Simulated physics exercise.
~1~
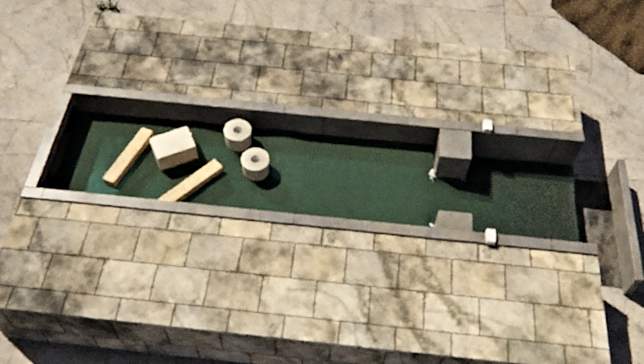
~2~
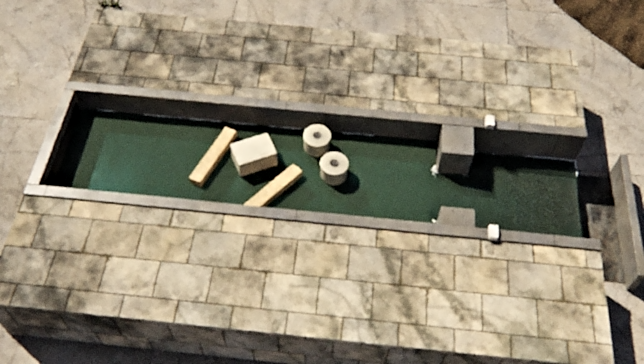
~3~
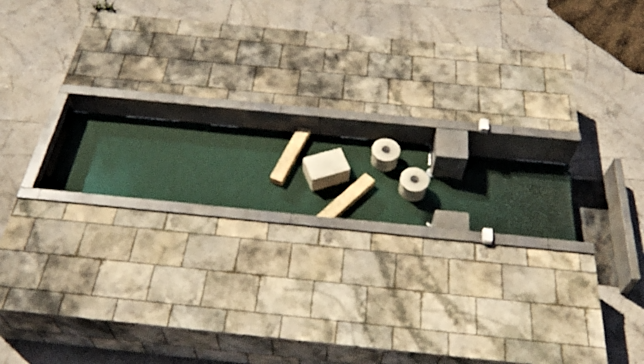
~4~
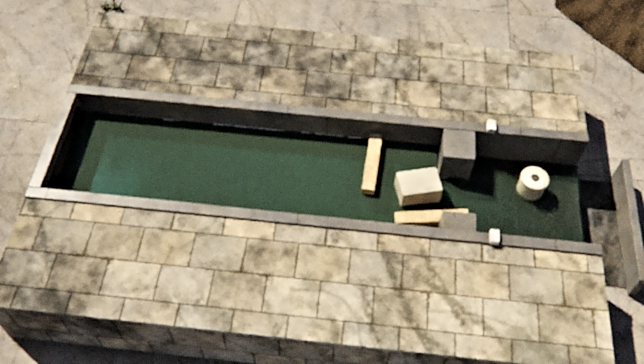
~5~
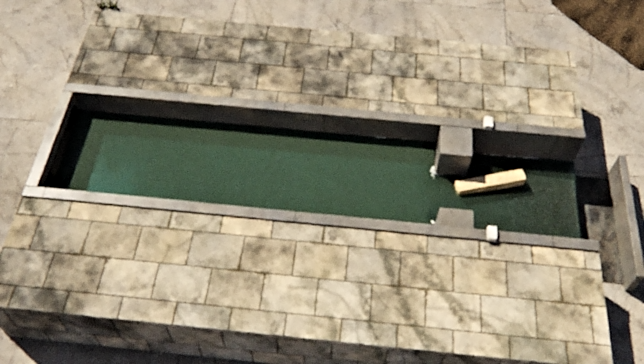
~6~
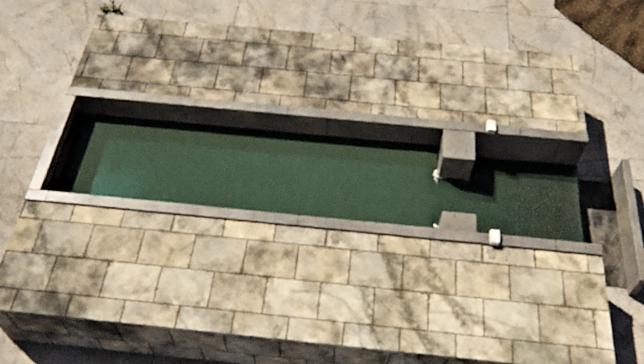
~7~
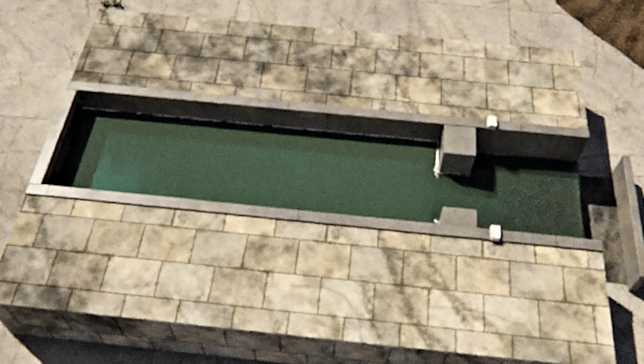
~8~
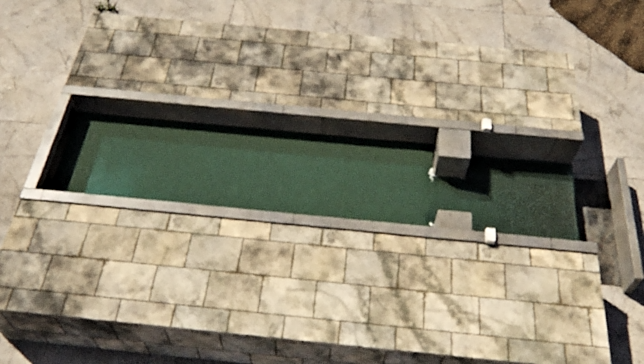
Stone-lined channel of green water, with two pale beams, a block and two round pieces drifting right through a narrow gap until none remain in view.
